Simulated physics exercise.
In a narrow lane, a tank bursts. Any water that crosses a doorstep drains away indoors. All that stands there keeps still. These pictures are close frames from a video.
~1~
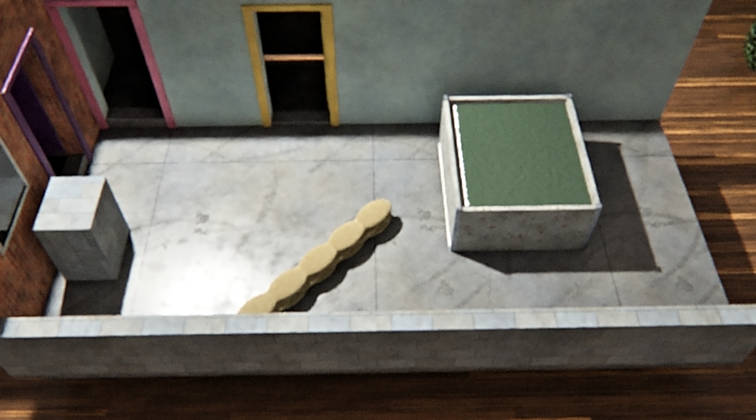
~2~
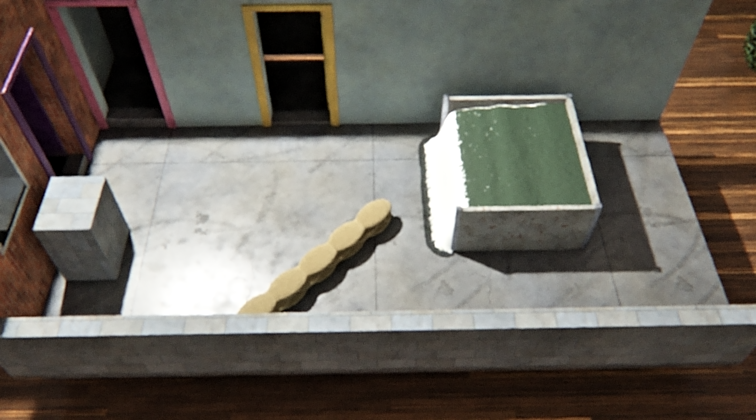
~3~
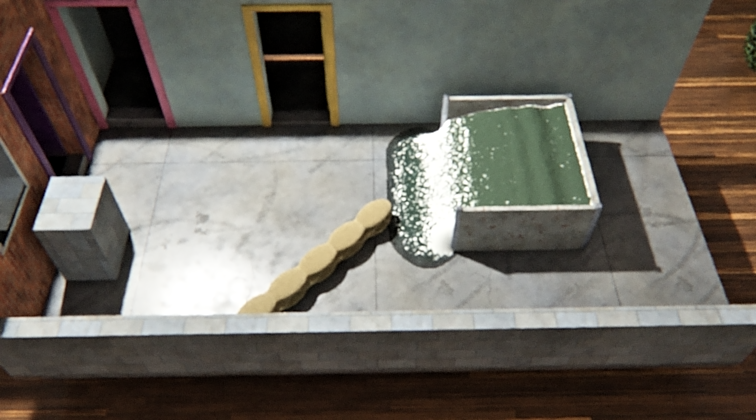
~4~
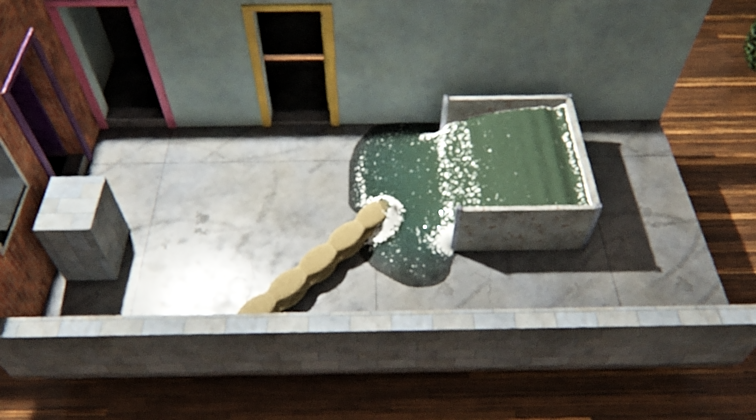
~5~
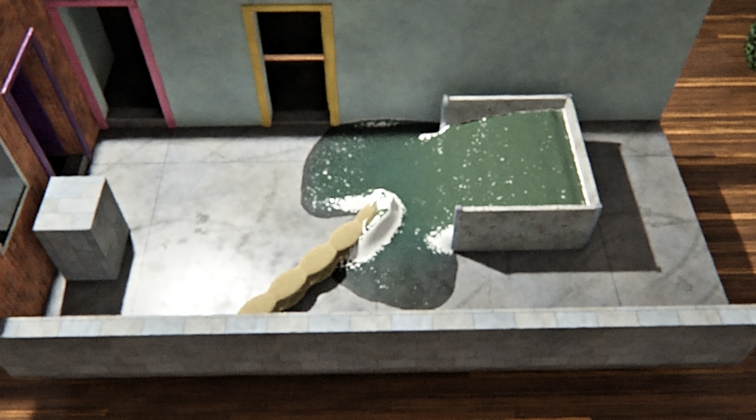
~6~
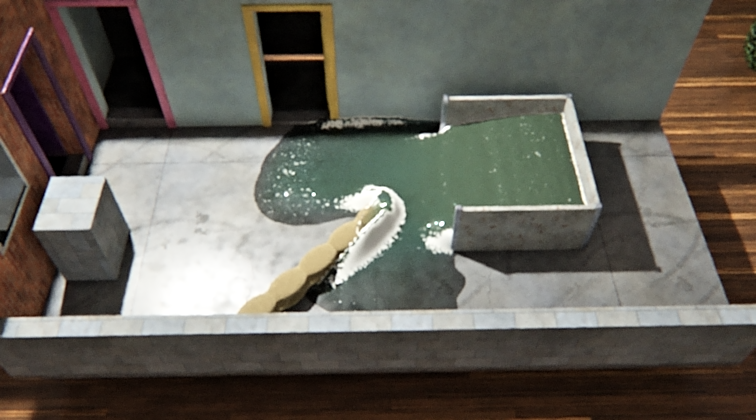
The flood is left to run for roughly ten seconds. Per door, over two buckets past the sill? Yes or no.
Pink door yes, yellow door yes, purple door yes.
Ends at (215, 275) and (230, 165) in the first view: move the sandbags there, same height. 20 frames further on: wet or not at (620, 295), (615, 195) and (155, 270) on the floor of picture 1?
Spared, spared, submerged.
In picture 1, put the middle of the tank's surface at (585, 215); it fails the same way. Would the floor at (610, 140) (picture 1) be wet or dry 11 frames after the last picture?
Result at that place: Not reached.
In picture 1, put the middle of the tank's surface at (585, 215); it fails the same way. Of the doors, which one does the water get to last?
The door meant here is the purple-painted one.
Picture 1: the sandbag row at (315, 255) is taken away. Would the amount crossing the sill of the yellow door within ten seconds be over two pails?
Simply put, yellow clears the line.
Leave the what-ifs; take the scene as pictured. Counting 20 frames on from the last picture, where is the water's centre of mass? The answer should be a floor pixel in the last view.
Close to (286, 218).
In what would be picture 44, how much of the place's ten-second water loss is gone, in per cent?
Around 60 % of the total, roughly.
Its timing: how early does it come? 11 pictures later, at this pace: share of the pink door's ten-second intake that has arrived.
Share at that point: Close to 10 in a hundred.
A moment on, water covers 50 % of the floor; the pink door wet at the sill, nothing in, the yellow door under two buckets in, the purple door wet at the sill, nothing in.
Next, water covers 65 % of the floor; the pink door under two buckets in, the yellow door over two buckets in, the purple door under two buckets in.
Then, water covers 75 % of the floor; the pink door over two buckets in, the yellow door over two buckets in, the purple door over two buckets in.
Later, water covers 85 % of the floor; the pink door over two buckets in, the yellow door far over two buckets in, the purple door far over two buckets in.
In the end, water covers 90 % of the floor; the pink door over two buckets in, the yellow door far over two buckets in, the purple door far over two buckets in.
